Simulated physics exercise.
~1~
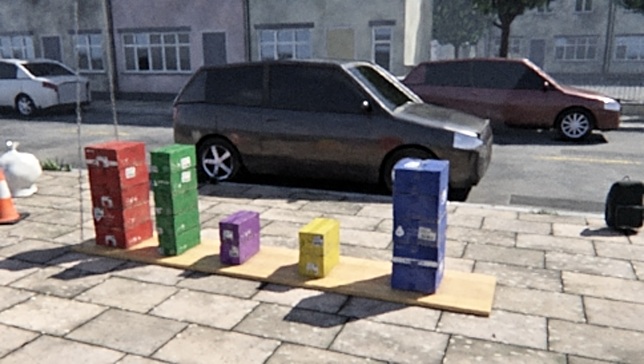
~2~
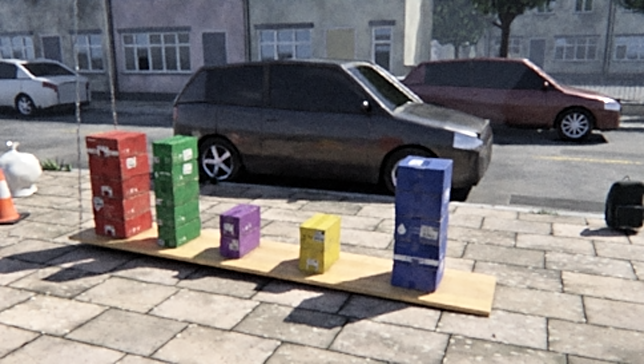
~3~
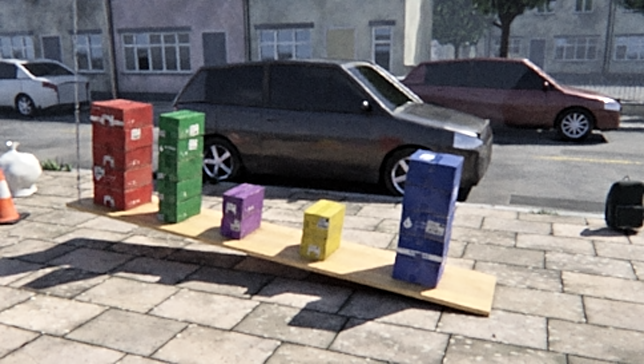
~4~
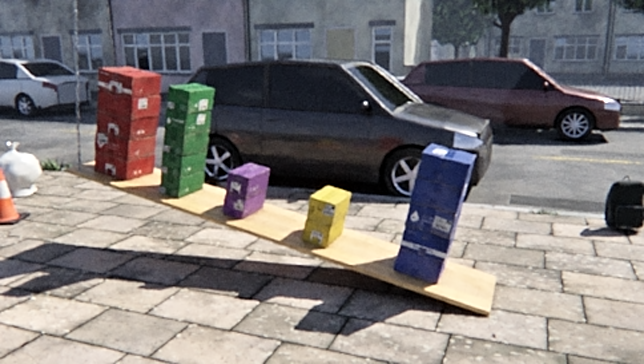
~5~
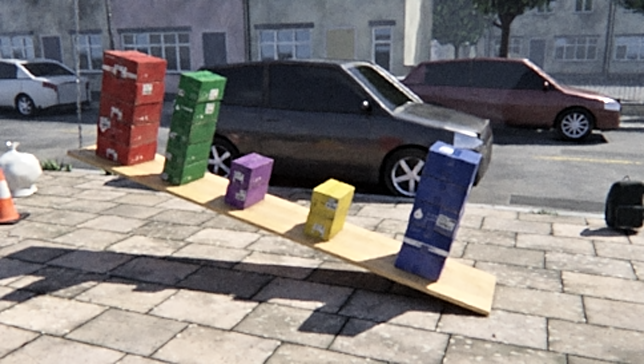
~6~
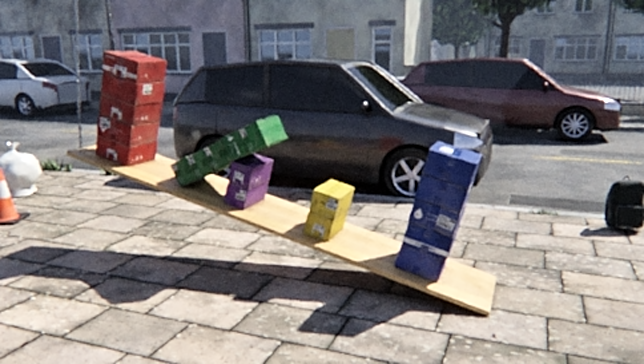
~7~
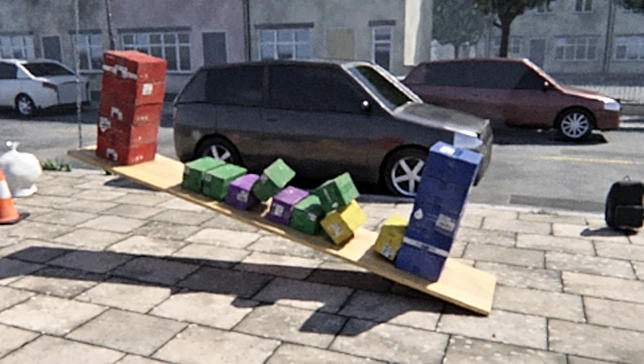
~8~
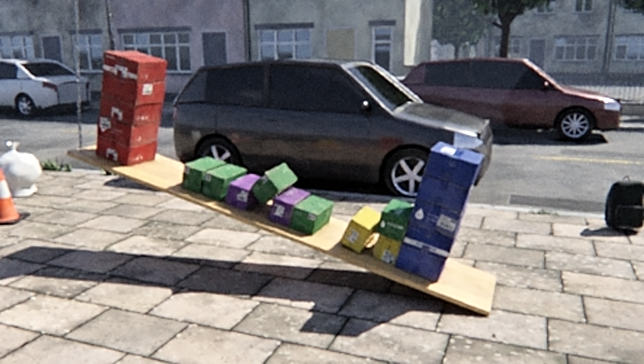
On a paved sidewalk beside parked cars, a board holding five coloured stacks of boxes slowly tilted up at its left end until the green stack toppled rightward, knocking over the purple and yellow ones, while the red and blue stacks stayed standing.
